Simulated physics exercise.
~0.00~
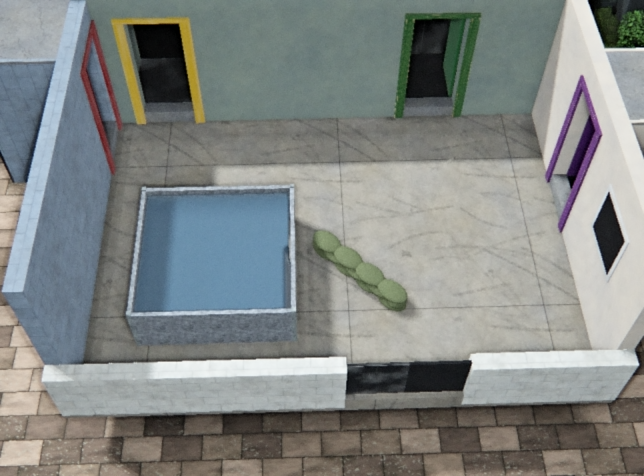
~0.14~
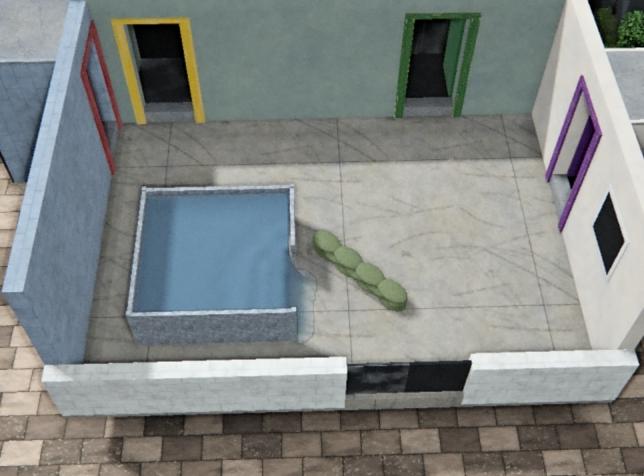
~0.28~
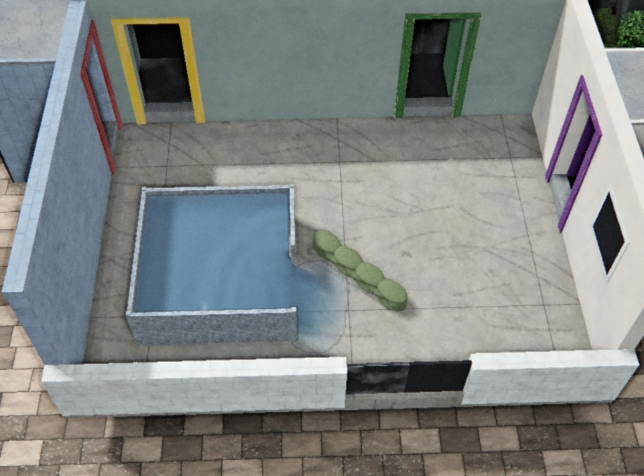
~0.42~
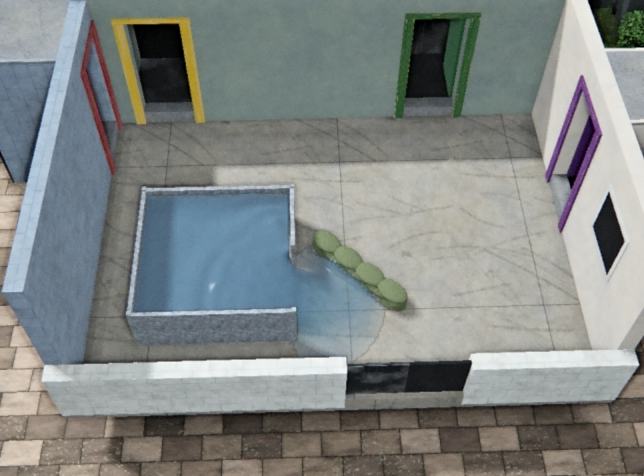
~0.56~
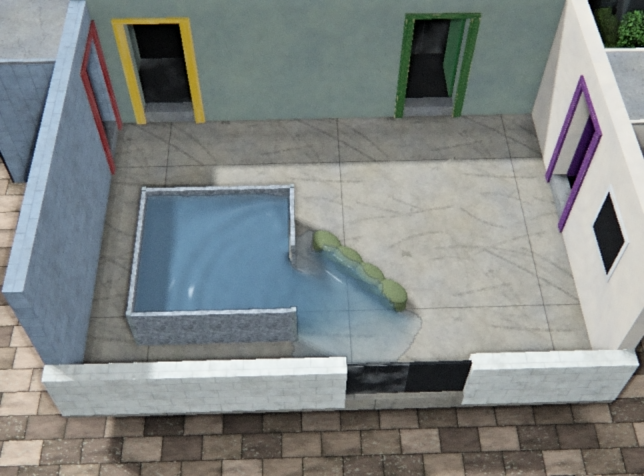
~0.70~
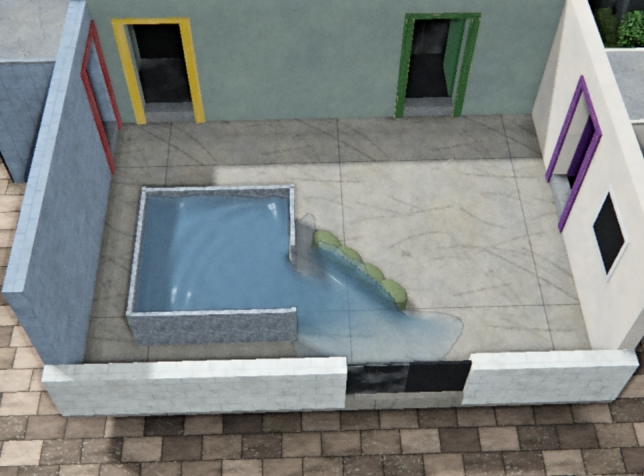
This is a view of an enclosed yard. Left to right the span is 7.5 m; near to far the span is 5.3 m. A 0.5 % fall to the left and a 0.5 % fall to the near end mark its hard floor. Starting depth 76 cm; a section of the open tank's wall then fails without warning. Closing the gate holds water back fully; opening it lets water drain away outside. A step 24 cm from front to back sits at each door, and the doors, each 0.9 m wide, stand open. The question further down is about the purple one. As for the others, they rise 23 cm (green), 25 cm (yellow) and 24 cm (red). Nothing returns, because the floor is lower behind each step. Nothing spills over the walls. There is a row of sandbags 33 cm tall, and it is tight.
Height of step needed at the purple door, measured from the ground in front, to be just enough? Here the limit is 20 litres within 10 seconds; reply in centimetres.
Approximately 5.5 cm.
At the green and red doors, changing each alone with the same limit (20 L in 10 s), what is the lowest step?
Some 14.5 cm for green, some 14.5 cm for red.
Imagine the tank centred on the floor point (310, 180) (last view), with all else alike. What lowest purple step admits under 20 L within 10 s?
I'd put it at close to 30 cm.
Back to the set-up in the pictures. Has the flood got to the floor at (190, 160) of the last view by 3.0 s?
At that moment it's not yet touched.
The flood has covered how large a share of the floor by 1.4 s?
20 %.
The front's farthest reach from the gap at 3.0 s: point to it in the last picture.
The farthest wet point is roughly at (532, 138) in the last view.
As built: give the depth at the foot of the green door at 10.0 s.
About 10.5 centimetres.
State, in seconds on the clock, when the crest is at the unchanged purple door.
The depth peaks at about 3.8 seconds.
After 1.4 s water covers 20 % of the floor, deepest (56 cm) near (406, 382); it has not reached the purple door.
After 3.0 s water covers 45 % of the floor, deepest (43 cm) near (586, 355); 7 cm at the purple door, 0 litres in over its 23 cm step.
After 10.0 s water covers 95 % of the floor, deepest (20 cm) near (106, 221); 6 cm at the purple door, 0 litres in over its 23 cm step.
At the purple door as built, the water arrived by 2.5 s and peaked near 10 cm at 3.8 s.
With a step of 5 cm, 27 litres would have come in within the 10 s; with 7 cm, 8 litres. So under 20 litres takes about 5.5 cm.
